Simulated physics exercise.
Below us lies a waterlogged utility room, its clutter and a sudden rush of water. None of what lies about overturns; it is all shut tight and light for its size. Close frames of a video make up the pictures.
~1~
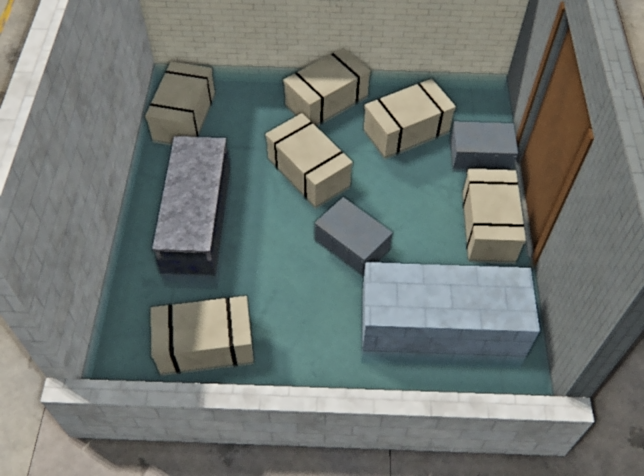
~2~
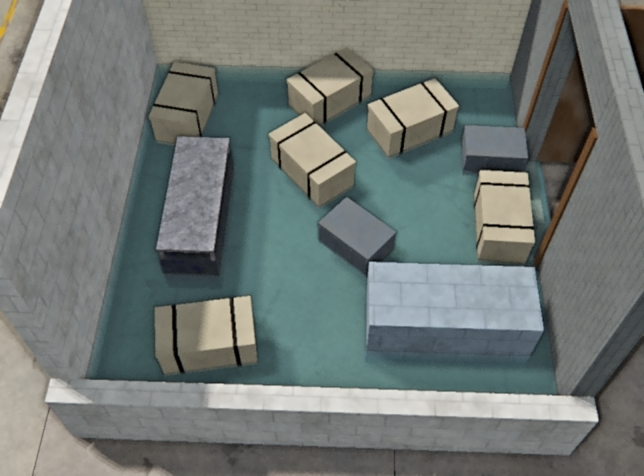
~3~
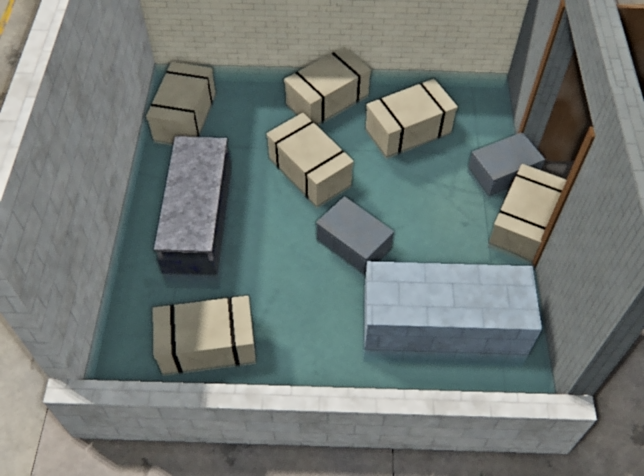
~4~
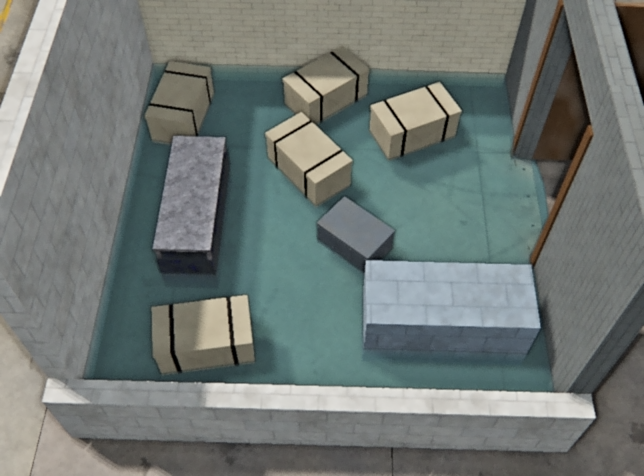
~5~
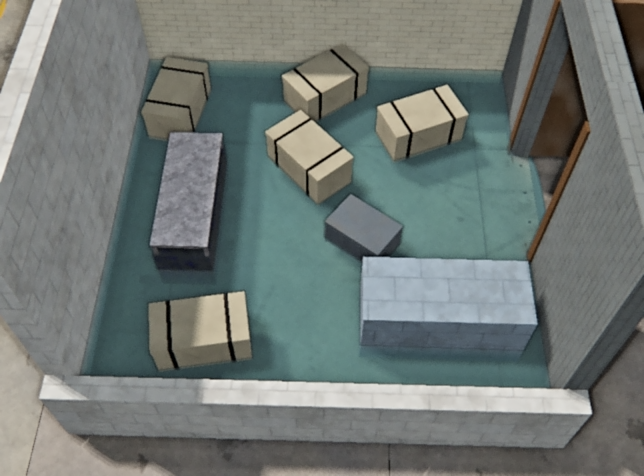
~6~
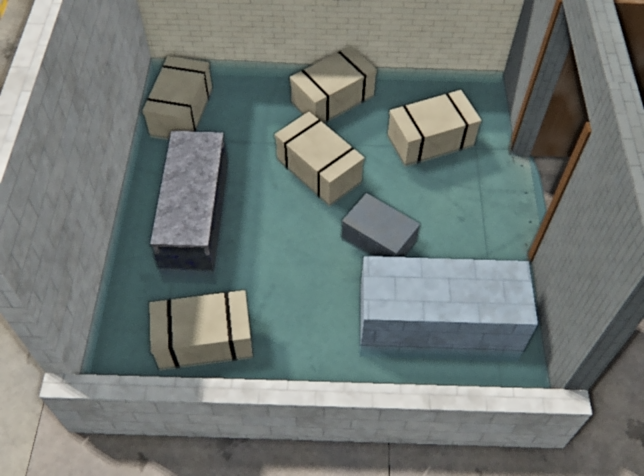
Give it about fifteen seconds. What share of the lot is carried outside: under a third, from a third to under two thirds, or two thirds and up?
My prediction is the high band.
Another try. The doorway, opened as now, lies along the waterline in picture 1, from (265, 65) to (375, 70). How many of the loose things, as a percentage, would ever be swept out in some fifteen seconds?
Something like 80 percent.
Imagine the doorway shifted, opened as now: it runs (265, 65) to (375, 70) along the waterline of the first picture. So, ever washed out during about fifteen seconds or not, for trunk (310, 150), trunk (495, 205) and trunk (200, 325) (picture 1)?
Outcome by item: Exited / retained / retained.
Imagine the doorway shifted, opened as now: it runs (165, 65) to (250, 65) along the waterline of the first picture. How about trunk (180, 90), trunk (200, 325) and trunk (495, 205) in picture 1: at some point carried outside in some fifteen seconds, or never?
Note - 1: Escaped; 2: Retained; 3: Retained.
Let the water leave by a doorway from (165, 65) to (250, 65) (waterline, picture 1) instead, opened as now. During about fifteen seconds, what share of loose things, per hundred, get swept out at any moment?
Estimate: Near 50 per cent.
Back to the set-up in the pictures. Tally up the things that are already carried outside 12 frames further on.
That comes to 4.
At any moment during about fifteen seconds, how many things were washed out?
I count 6 of them.
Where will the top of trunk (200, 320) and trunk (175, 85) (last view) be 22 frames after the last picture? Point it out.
About (313, 259) and (281, 83).
A moment on, 2 of 8 are out; 6 afloat.
Next, 4 of 8 are out; 4 afloat.
Later, 6 of 8 are out; 2 afloat.
In the end, 6 of 8 are out; 2 afloat.
